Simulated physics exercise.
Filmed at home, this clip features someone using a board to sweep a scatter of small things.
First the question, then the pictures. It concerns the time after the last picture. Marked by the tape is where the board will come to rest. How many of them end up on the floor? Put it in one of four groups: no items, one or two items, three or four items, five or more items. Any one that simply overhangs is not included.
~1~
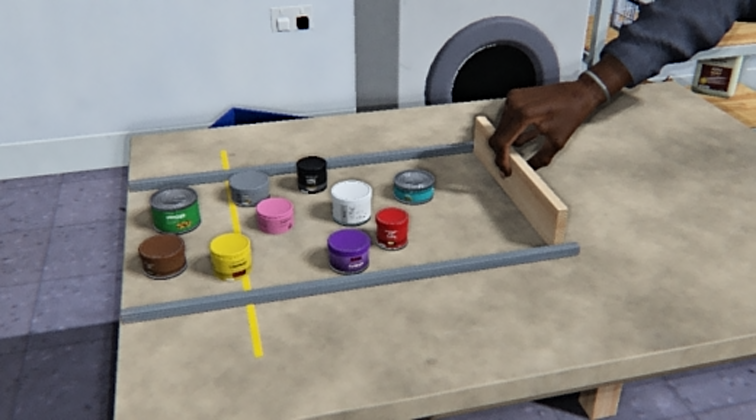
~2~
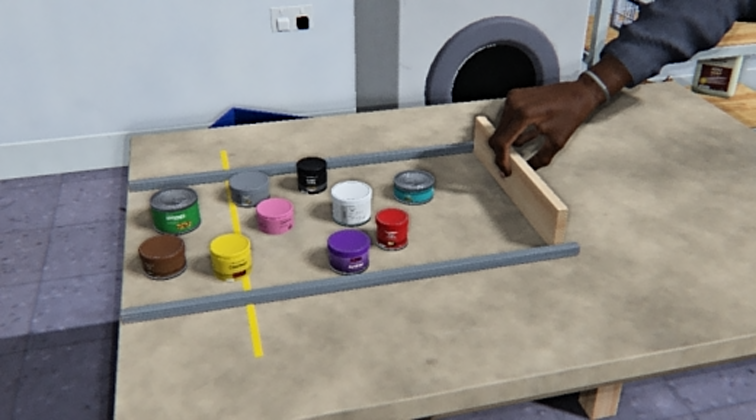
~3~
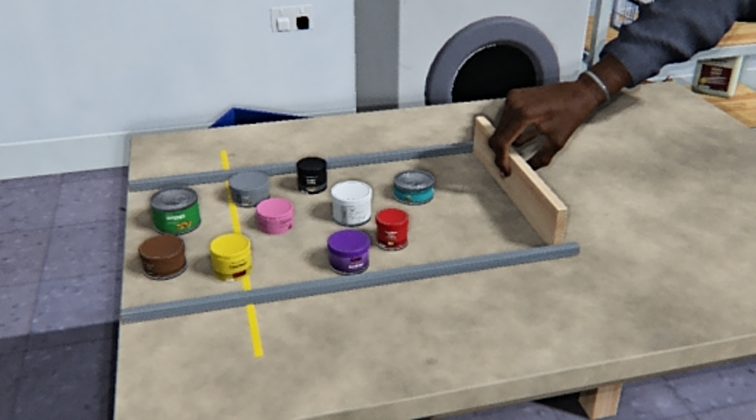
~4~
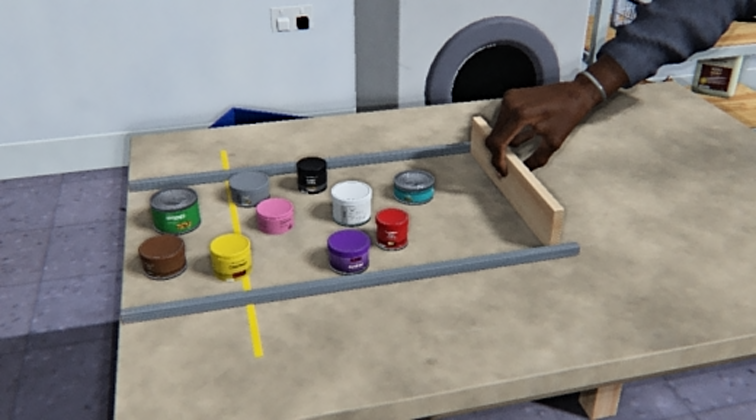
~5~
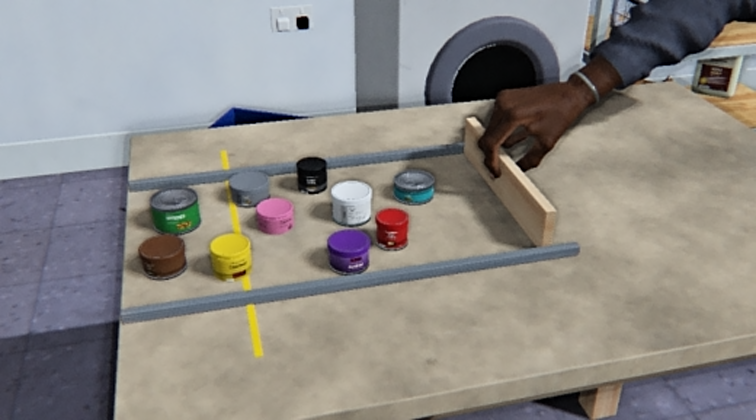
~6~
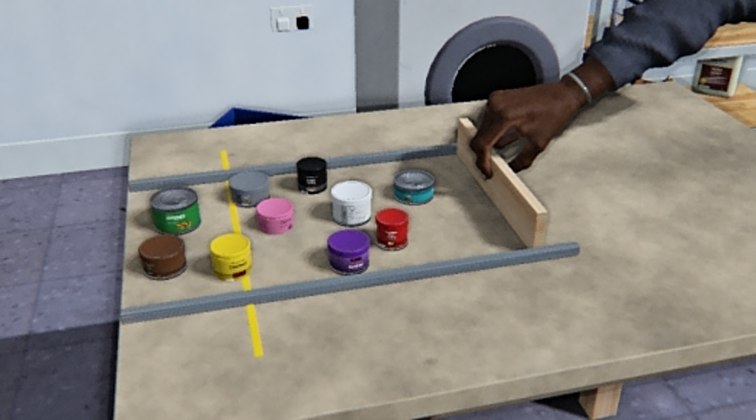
Group: No items.
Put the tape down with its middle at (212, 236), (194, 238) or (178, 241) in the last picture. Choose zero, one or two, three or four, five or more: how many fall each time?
Lab note - count at each position: Zero; one to two; one or two.
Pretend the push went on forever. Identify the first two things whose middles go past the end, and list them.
The green pot first, then the brown tin.
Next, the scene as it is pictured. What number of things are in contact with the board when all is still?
That number would be 5.
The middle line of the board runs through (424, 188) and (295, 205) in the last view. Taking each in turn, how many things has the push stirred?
I count 1 first and 7 after.
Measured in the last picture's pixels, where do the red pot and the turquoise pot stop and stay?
They end up close to (224, 248) and (213, 209).
A little later, none off yet; brown tin at rest near (163, 257); green pot at rest near (175, 210); yellow tub at rest near (231, 258).
When it is over, the number that fall off is zero.
